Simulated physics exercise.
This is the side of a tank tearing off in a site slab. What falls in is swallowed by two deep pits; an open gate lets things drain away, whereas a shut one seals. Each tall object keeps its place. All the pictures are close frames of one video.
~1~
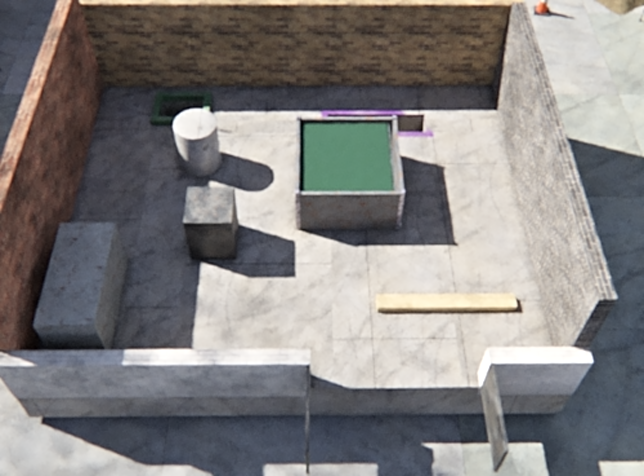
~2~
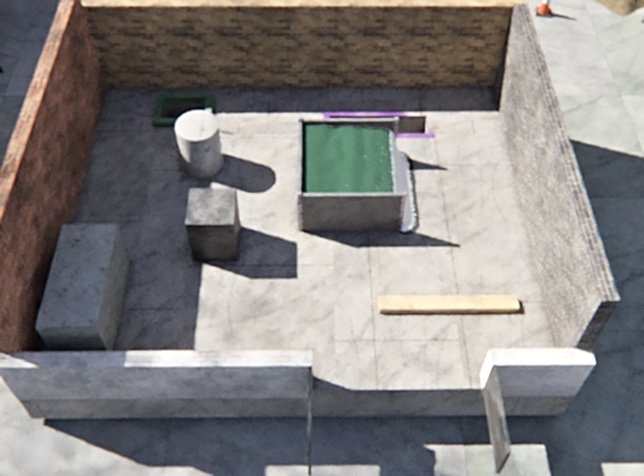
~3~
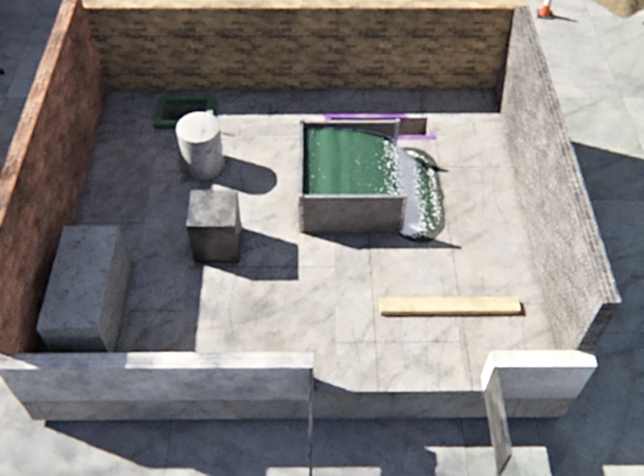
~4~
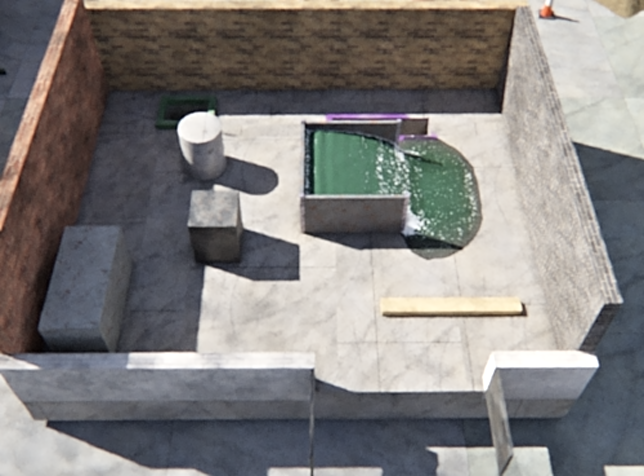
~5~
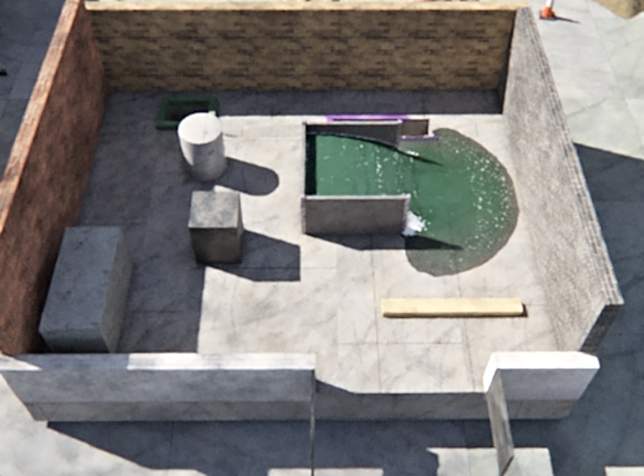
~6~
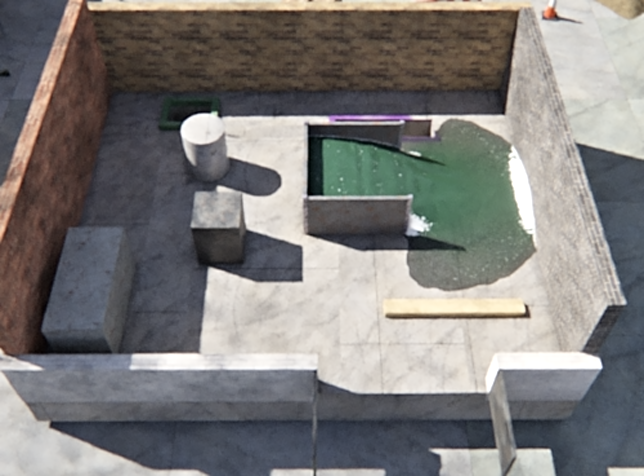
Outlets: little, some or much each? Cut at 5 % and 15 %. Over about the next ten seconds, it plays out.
The gate: Some. The green pit: Little. The purple pit: Much.
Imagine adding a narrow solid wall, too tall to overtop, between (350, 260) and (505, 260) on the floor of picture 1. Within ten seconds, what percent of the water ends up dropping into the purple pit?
The purple pit takes 30 per cent.
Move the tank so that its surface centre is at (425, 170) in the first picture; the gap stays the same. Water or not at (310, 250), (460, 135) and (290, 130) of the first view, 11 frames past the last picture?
So, first one stays dry, second one got wet, third one stays dry.
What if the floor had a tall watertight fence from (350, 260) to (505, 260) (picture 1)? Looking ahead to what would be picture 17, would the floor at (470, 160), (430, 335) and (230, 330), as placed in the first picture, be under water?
Swamped, untouched, untouched.
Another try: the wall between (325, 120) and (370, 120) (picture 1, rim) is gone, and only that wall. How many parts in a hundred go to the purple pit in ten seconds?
That would be purple at 75 percent.
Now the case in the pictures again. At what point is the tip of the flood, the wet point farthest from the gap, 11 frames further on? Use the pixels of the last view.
The wet point farthest out is around (560, 377).
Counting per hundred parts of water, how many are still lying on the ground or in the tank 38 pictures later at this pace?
I'd estimate close to 78 per cent.
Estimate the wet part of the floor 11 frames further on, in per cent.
That's roughly 25 per cent.
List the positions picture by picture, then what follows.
The first frame shows the open tank at (348, 157) is whole and still.
In the second frame, the front is at (403, 232), out from the gap at (396, 178).
In the third frame, the front is at (426, 239), out from the gap at (396, 183).
In the fourth frame, water pours out at (398, 185) and has run to (438, 142).
In the fifth frame, the front is at (514, 215), out from the gap at (398, 186).
In the sixth frame, water pours out at (401, 187) and has run to (534, 245).
A moment on, water covers 20 % of the floor; the gate 0 %, the green pit 0 %, the purple pit 1 %.
Next, water covers 25 % of the floor; the gate 0 %, the green pit 0 %, the purple pit 1 %.
Then, water covers 50 % of the floor; the gate 1 %, the green pit 0 %, the purple pit 5 %.
Later, water covers 75 % of the floor; the gate 5 %, the green pit 1 %, the purple pit 16 %.
In the end, water covers 90 % of the floor; the gate 9 %, the green pit 1 %, the purple pit 23 %.
